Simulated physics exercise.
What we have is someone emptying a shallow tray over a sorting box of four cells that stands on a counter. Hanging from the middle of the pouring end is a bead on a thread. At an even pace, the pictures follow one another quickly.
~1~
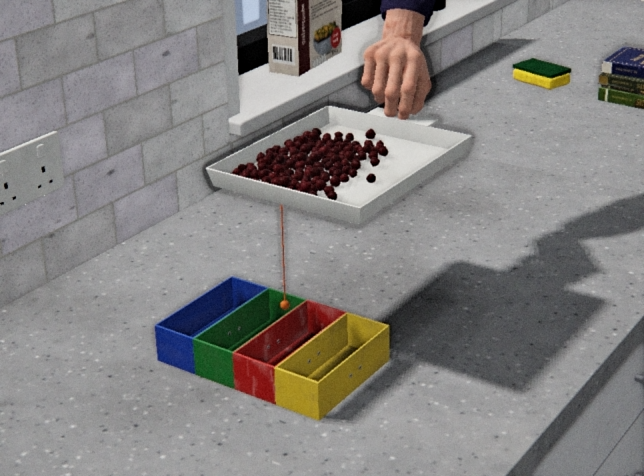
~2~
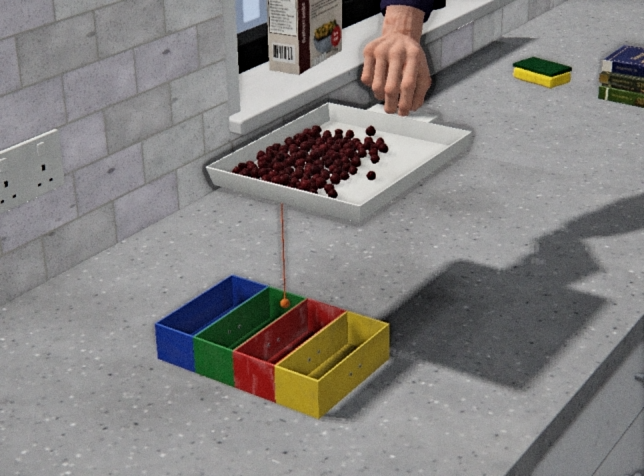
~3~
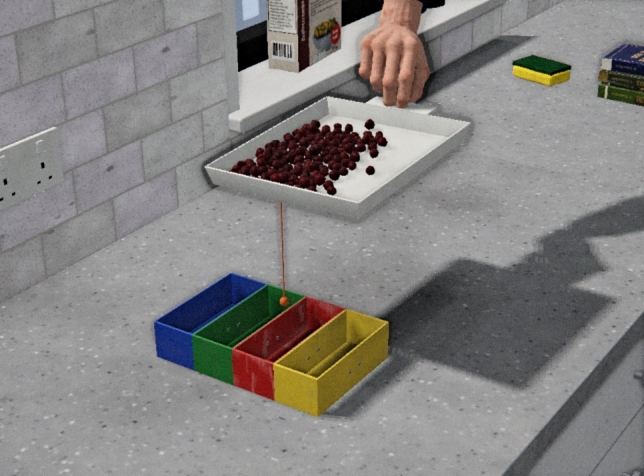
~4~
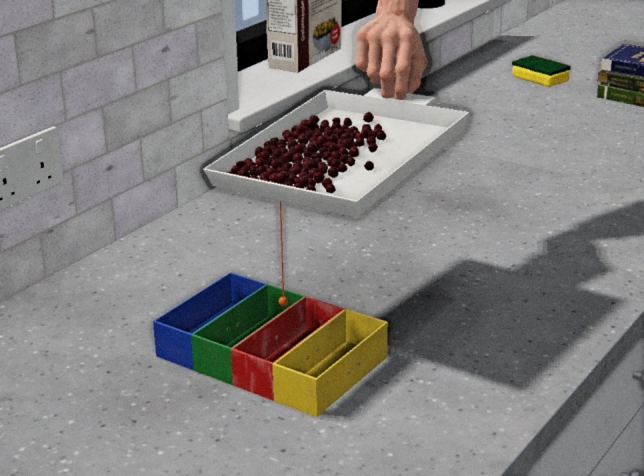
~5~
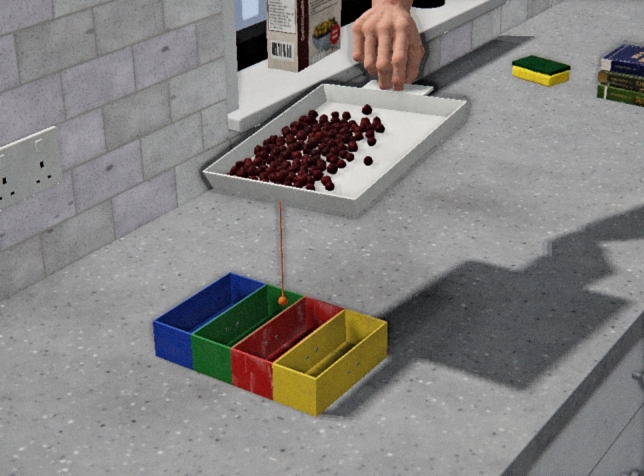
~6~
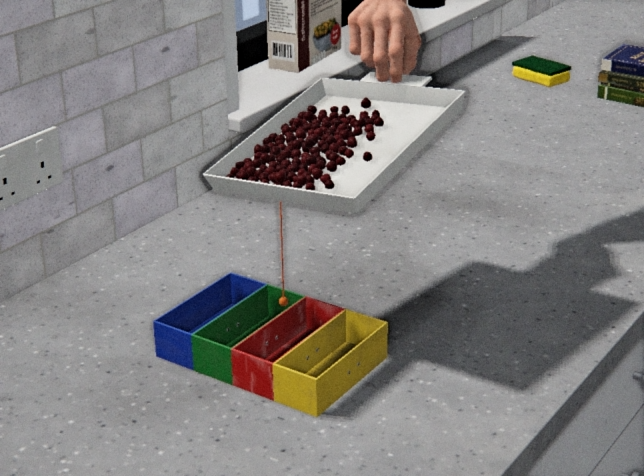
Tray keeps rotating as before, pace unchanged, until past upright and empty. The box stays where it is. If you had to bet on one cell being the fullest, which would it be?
I would bet on the blue cell.
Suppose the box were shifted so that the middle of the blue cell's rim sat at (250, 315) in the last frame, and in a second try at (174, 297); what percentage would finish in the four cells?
Result: 20 % and 100 %.
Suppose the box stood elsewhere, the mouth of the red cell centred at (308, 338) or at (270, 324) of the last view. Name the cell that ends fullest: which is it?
First: Blue. Second: The blue one.
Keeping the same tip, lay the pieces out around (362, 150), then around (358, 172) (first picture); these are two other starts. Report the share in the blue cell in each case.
About 60 % and 70 %.
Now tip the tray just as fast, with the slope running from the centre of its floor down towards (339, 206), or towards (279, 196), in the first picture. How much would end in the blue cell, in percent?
0 % then 40 %, roughly.
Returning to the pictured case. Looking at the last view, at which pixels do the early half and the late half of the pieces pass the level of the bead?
(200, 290), then (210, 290).
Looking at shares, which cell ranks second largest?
That green cell.
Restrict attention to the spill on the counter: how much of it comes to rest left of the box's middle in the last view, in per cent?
My estimate is some 100 per cent.
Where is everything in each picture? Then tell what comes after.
Corners of the pouring end at (213, 168) and (358, 205), level; middle of the load at (311, 163), dried cherries; bead on its thread at (285, 305); blue cell at (175, 346); green cell at (214, 360); red cell at (255, 375); yellow cell at (297, 390), in the first picture.
Corners of the pouring end at (213, 166) and (358, 203), level; middle of the load at (311, 160), in the second picture.
Corners of the pouring end at (212, 166) and (357, 200), tipped barely, lowest at the left corner; middle of the load at (310, 156), in the third picture.
Corners of the pouring end at (211, 168) and (355, 198), tipped a little, lowest at the left corner; middle of the load at (309, 153), in the fourth picture.
Corners of the pouring end at (210, 170) and (353, 196), tipped a little, lowest at the left corner; middle of the load at (308, 150), in the fifth picture.
Corners of the pouring end at (210, 172) and (353, 195), tipped a little, lowest at the left corner; middle of the load at (307, 148); blue cell at (174, 342); green cell at (212, 356); red cell at (253, 371); yellow cell at (295, 386), in the sixth picture.
Soon, tray tipped steeply; all on the tray.
A while on, tray tipped right over; nearly all on the tray; a small part in the blue cell; a stray few falling or outside the box.
Towards the end, tray tipped past a quarter turn; about two thirds in the blue cell; a small part in the green cell; a stray few in the red cell; about a quarter falling or outside the box.
Finally, tray tipped past a quarter turn; about two thirds in the blue cell; a small part in the green cell; a stray few in the red cell; none in the yellow cell; about a quarter outside the box.
